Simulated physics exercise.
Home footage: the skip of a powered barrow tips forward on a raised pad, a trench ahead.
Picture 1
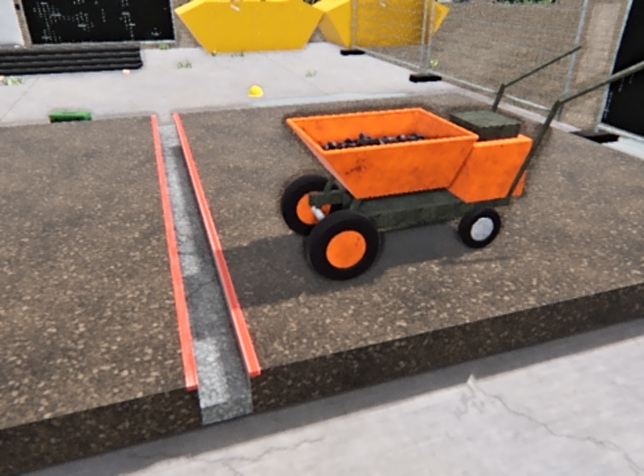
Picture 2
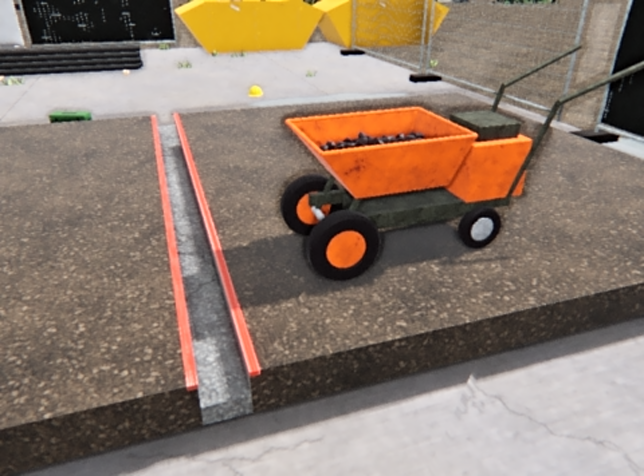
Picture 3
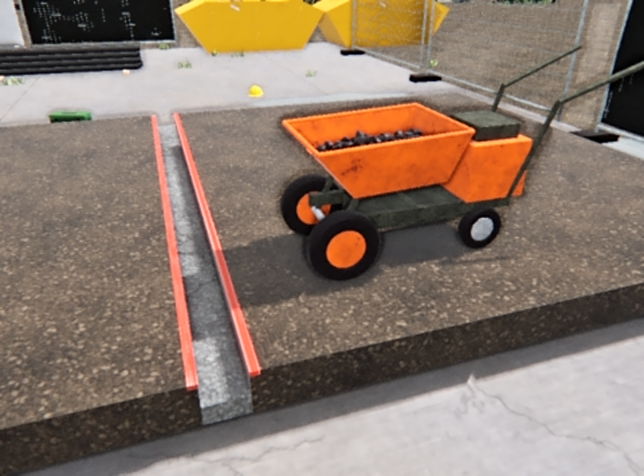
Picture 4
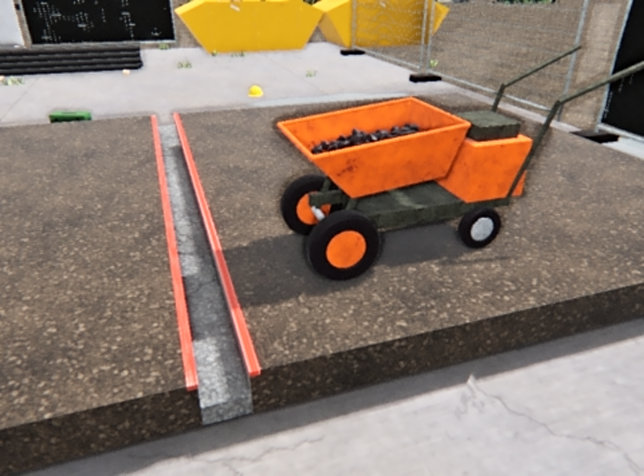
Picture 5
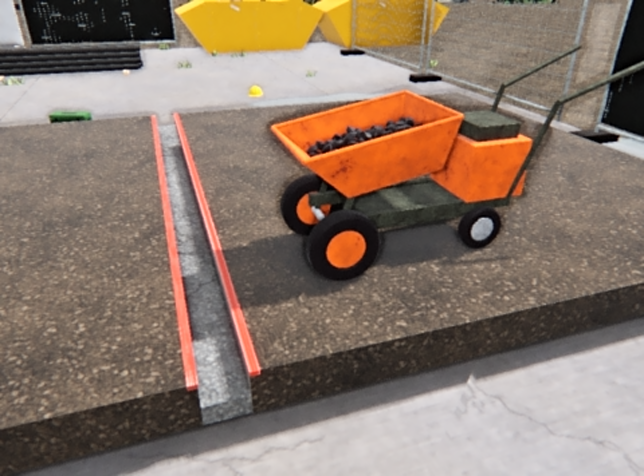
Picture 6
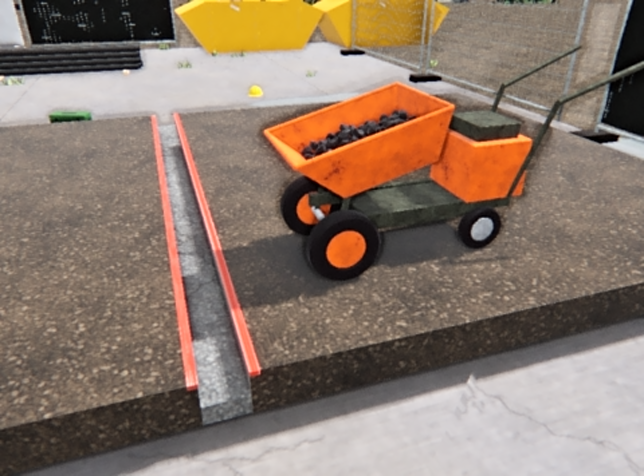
The orange skip of a powered barrow, loaded with dark lumps, sits level on a raised pad, to the right of a narrow trench with red edges. It begins tilting forward slightly, its front lip dipping toward the left, then leans further until it is clearly tipped, while the wheels stay still.
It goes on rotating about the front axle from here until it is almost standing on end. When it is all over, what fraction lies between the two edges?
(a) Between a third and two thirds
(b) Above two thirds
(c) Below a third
b, above two thirds.
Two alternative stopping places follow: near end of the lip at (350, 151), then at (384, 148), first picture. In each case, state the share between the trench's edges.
60 and 30 percent, in that order.
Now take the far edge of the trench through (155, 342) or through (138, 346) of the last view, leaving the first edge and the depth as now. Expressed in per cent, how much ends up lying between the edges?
You'd get 100 % in the first case and 100 % in the second.
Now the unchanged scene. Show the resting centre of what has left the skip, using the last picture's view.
Once it all stops, the middle lies near (200, 278).
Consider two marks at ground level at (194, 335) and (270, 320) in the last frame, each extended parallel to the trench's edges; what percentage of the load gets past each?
That's 10 per cent for the first and 100 per cent for the second.
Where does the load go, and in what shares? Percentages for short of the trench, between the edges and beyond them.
Short about 10 %, between about 85 %, beyond about 10 %.
Soon, skip tipped steeply; all in the skip.
A while on, skip tipped steeply; most in the skip; a stray few short of the trench; a small part in or heaped over the trench; a small part falling.
Towards the end, skip tipped right over; a stray few in the skip; a small part short of the trench; most in or heaped over the trench; a small part beyond it.
Finally, skip tipped right over; a small part short of the trench; most in or heaped over the trench; a small part beyond it.
